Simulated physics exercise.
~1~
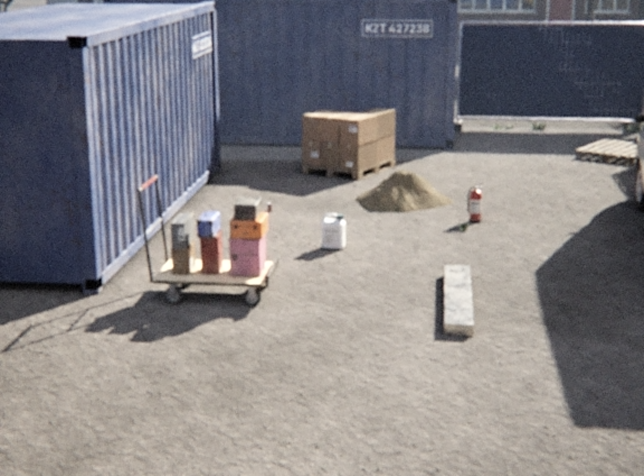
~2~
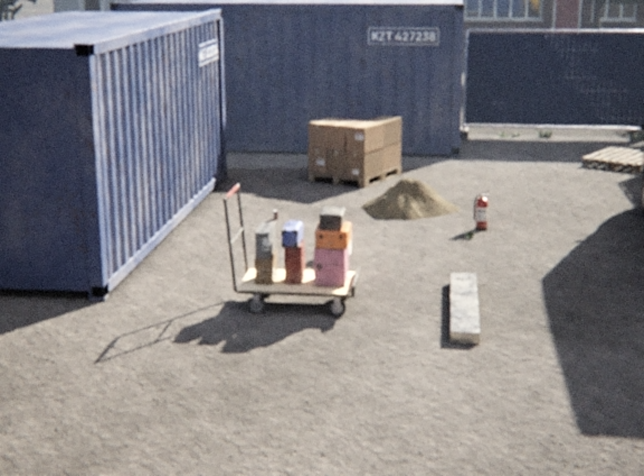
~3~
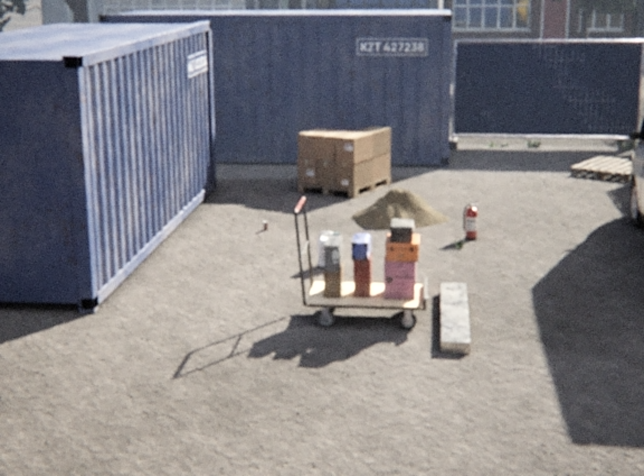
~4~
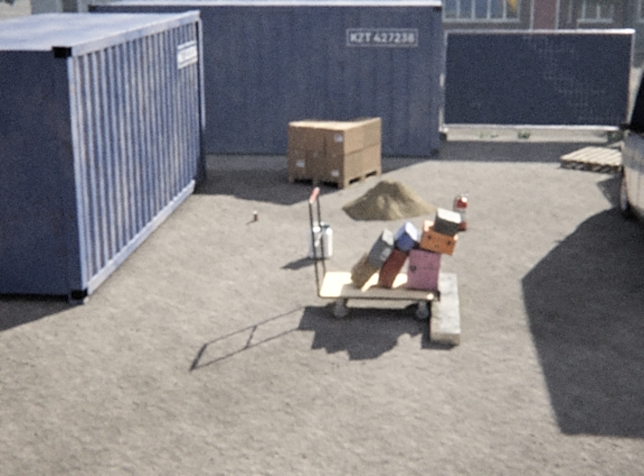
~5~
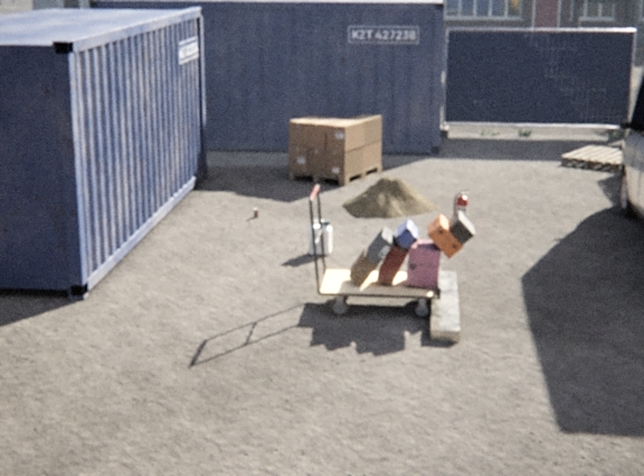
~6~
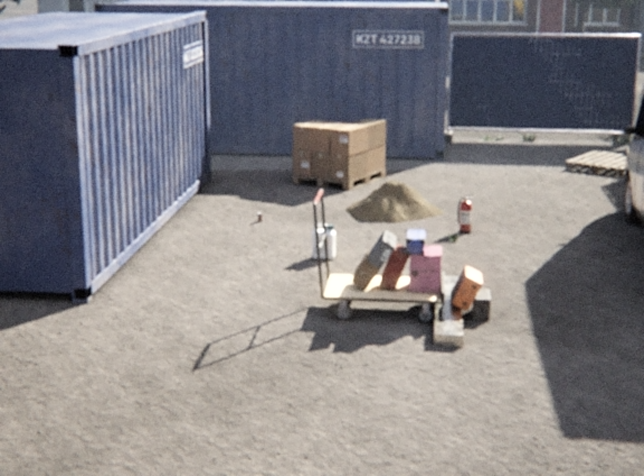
The clip shows a flat cart stacked with small boxes rolling right across a yard until it stops against a beam; the stacks lean right, and the orange and black boxes topple off the front to the ground, while the others stay on the deck, several leaning.
